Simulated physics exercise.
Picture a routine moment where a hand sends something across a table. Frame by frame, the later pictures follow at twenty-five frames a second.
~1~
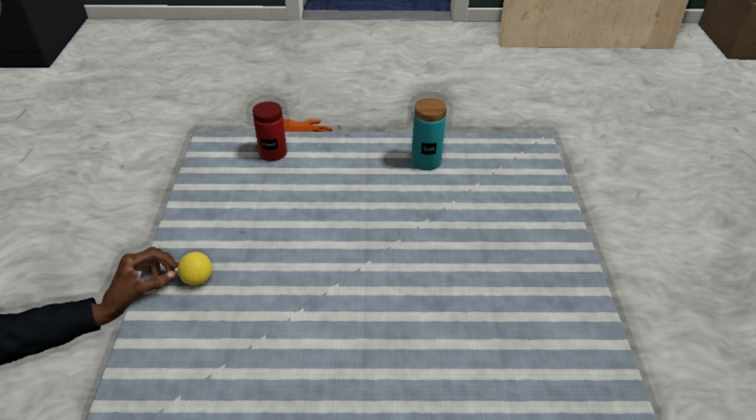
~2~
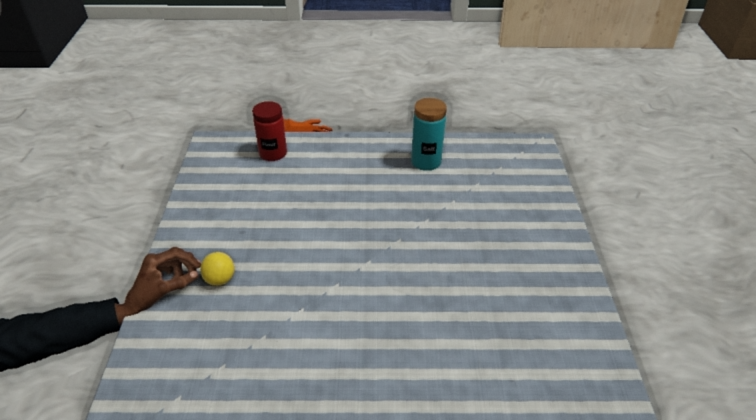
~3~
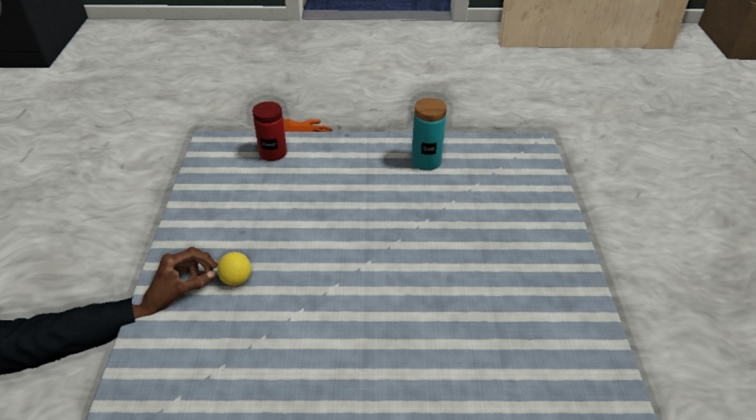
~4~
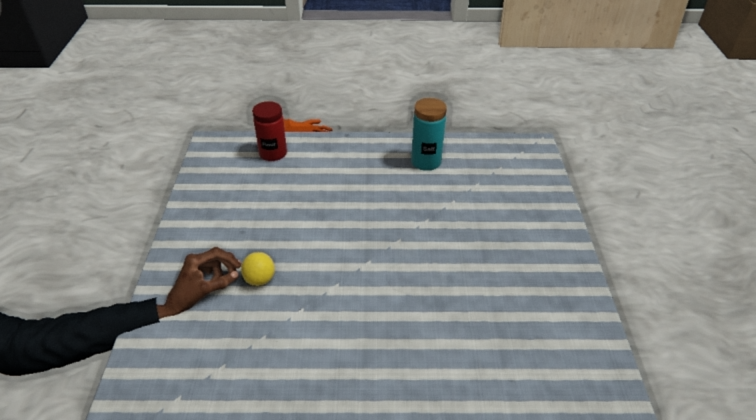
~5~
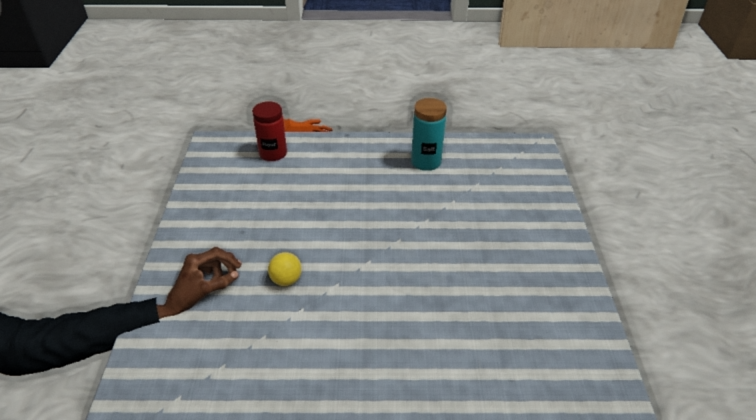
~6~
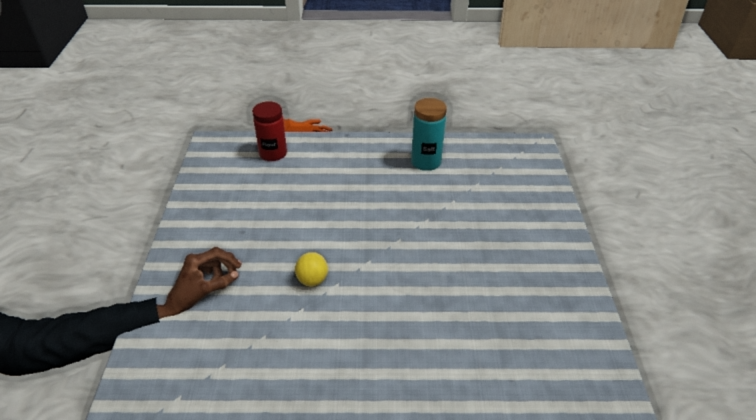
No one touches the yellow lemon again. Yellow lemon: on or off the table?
It passes the edge.
Then, 0.30 s on from there, yellow lemon shifted well along near (501, 270).
Then, 0.70 s on from there, yellow lemon now off the table.
In the end, off the table, yellow lemon.
